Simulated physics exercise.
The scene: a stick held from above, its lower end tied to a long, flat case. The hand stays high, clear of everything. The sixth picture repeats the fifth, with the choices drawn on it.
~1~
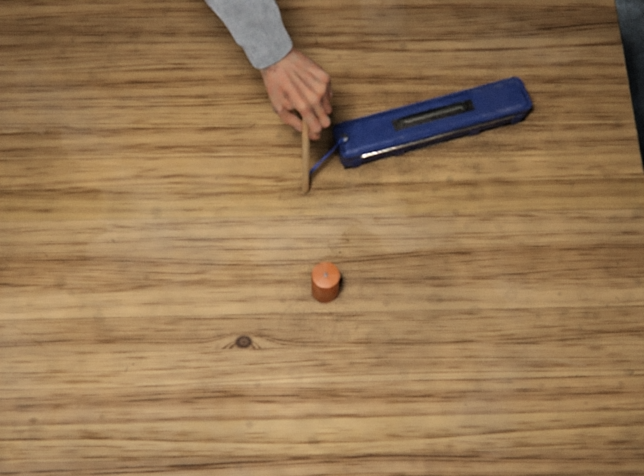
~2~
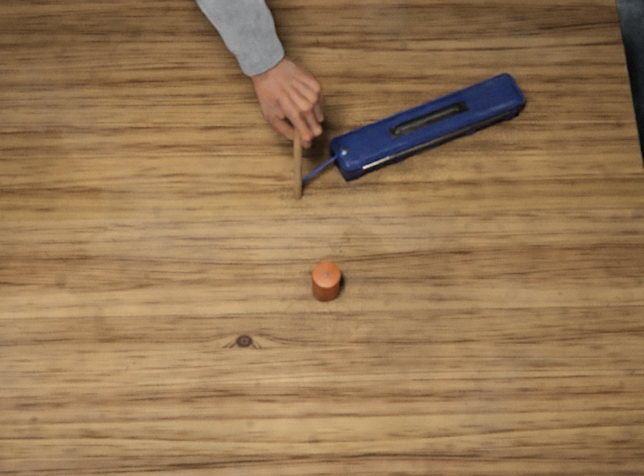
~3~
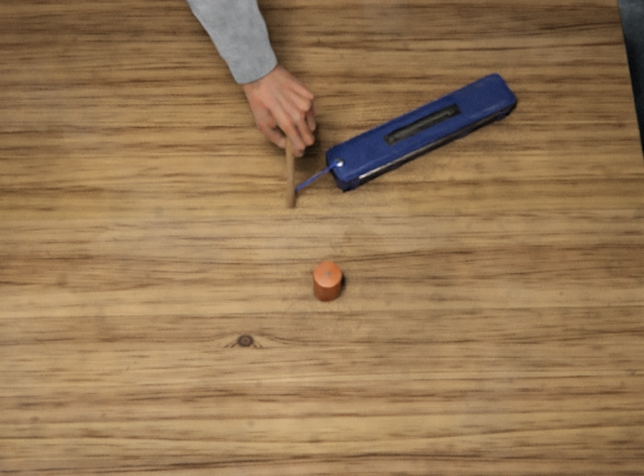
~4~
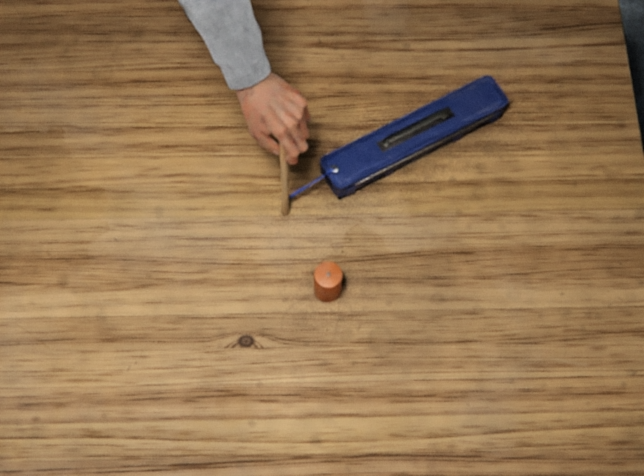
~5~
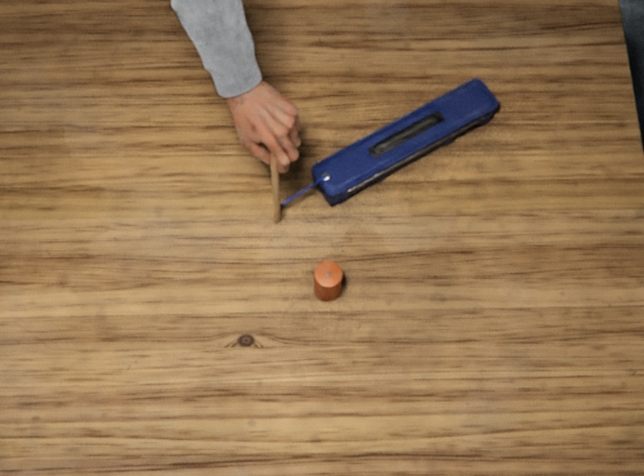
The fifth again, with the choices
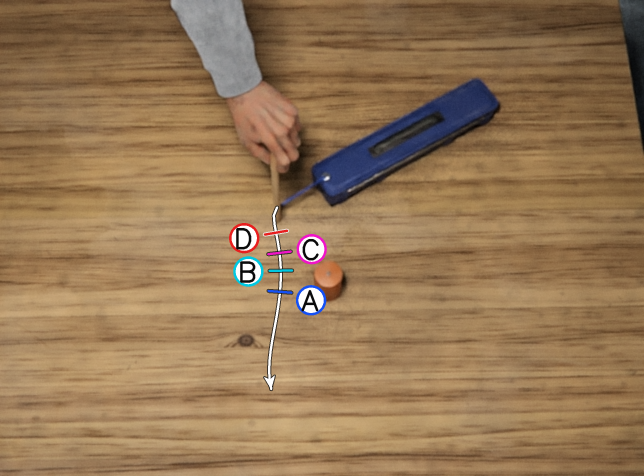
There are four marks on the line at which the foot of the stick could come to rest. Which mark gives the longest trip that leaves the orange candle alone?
It can go as far as A.
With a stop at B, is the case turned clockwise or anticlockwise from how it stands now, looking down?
Anticlockwise.
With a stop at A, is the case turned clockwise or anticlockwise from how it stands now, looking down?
Anticlockwise.
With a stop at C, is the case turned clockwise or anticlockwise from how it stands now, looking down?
Anticlockwise.
On the marked copy, A at (280, 292); B at (281, 270); C at (279, 253); D at (276, 233); the route from (277, 208) via (280, 295) to (272, 389).
Taking A. A third of the way, foot of the stick (277, 236), middle of the case (393, 145).
Two thirds of the way, foot of the stick (281, 265), middle of the case (382, 158).
When it is over, foot of the stick (280, 293), middle of the case (371, 174); nothing has been touched.
As for the rest, B is safe but short; C is safe but short; D is safe but short.
